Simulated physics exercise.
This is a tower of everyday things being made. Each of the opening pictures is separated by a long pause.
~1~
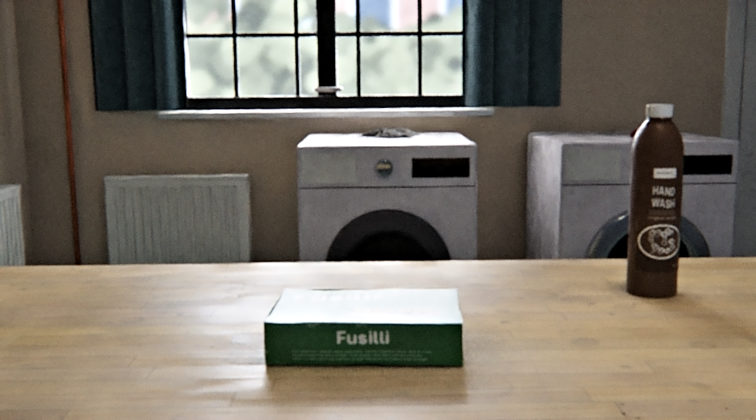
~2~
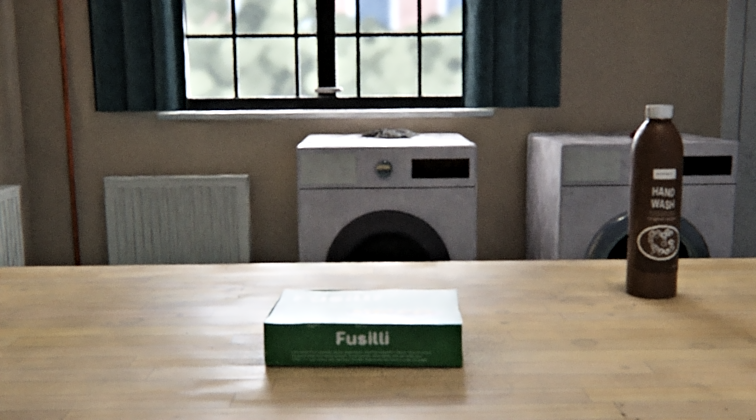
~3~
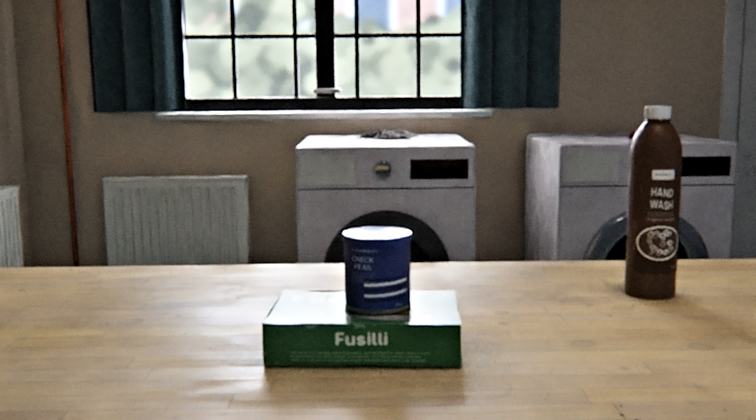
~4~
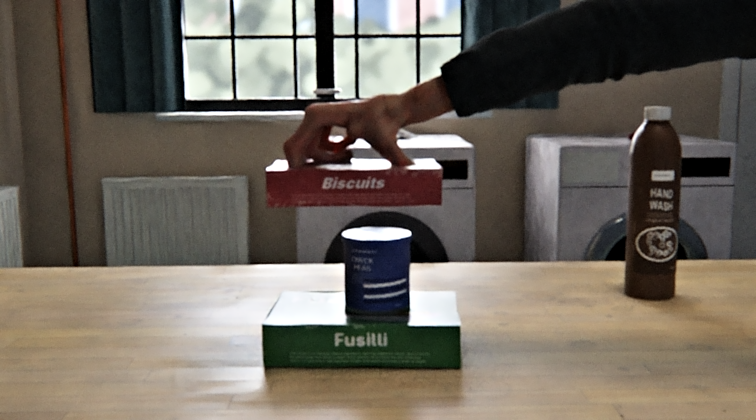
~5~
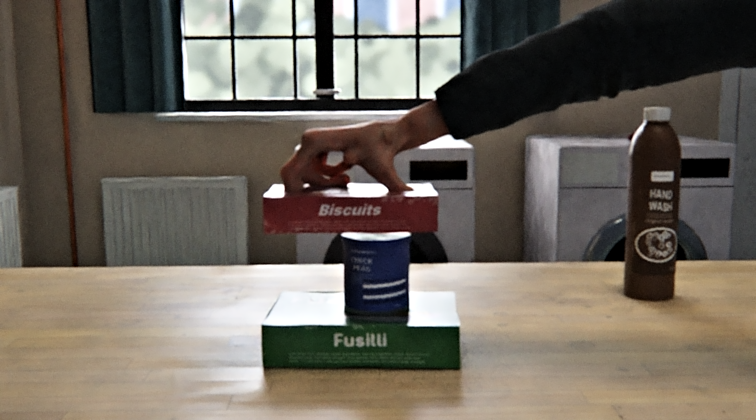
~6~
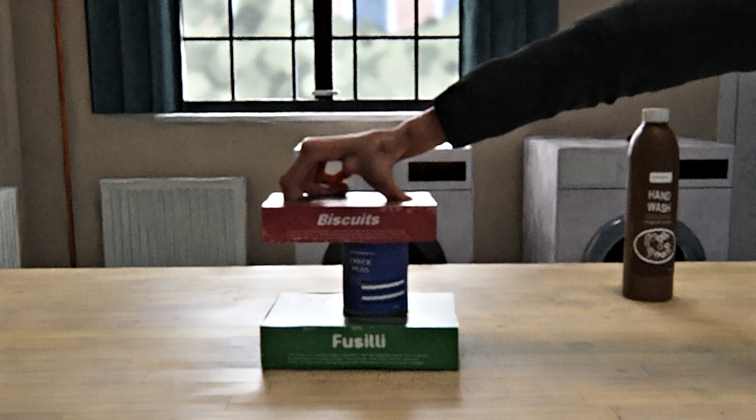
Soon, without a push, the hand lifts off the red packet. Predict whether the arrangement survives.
Prediction: It survives.
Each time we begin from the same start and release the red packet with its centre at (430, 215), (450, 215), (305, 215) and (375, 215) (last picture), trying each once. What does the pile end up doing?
On the first try the pile topples, on the second it topples, on the third it topples and on the fourth it remains standing.
Then, 0.70 s past the last view, nothing moves.
Then, 1.60 s past the last view, red packet resting near (351, 217).
Finally, all 4 still in place. Final places as the last picture's camera would see them, red packet near (351, 217). The pile stays up.
